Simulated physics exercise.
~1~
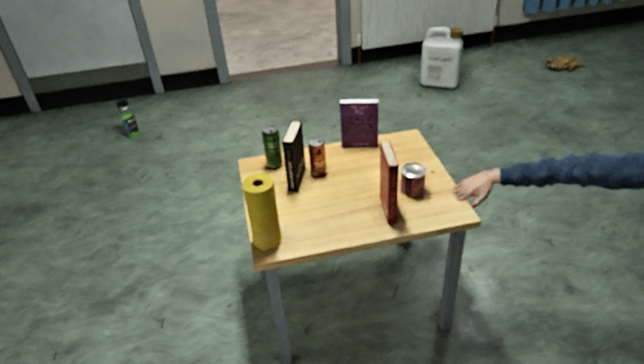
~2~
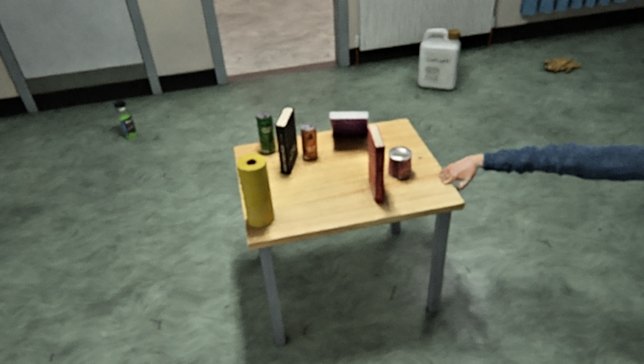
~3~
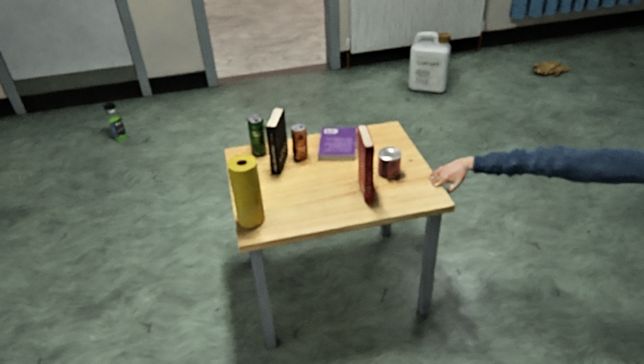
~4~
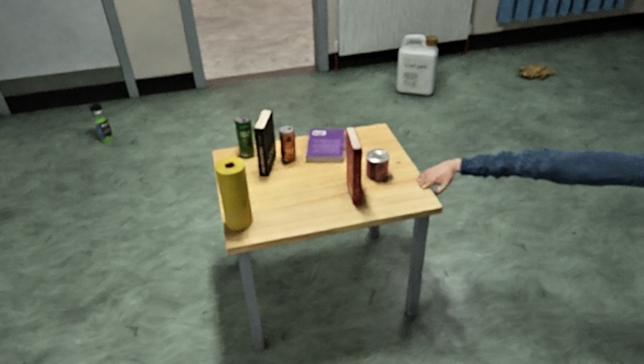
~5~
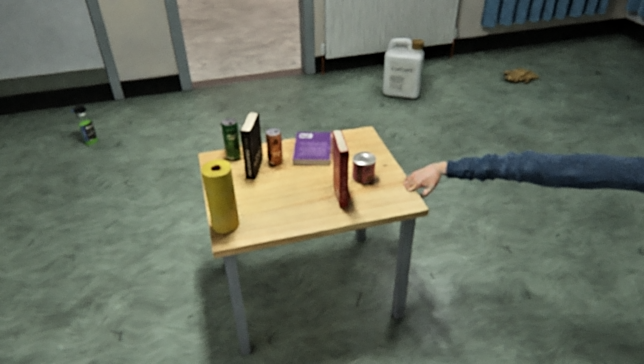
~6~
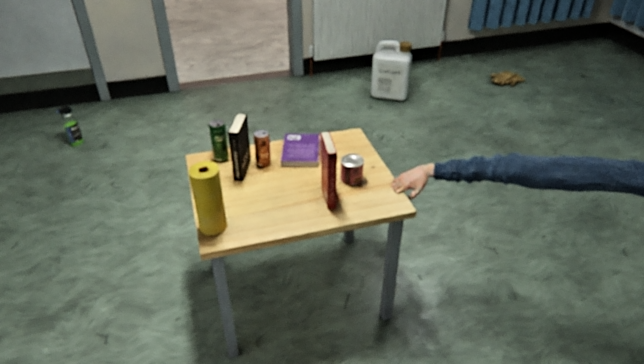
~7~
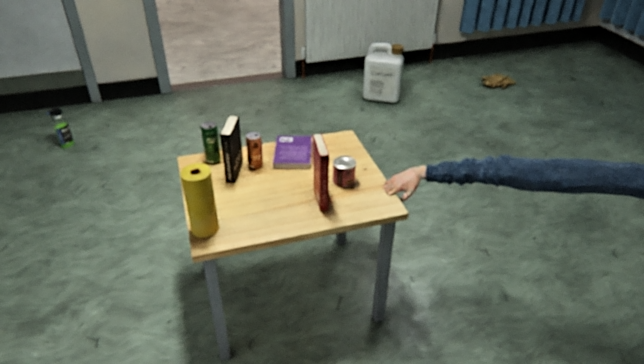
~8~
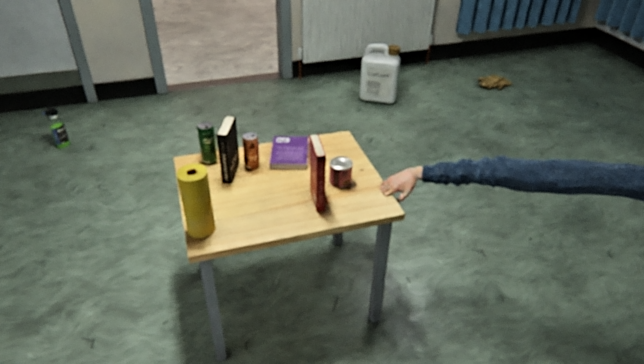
A purple book toppled flat when the small table, with a hand at its right edge, jerked a short way back, while the red and black books, cans, tin and yellow roll stayed upright and the purple one remained lying on the tabletop.
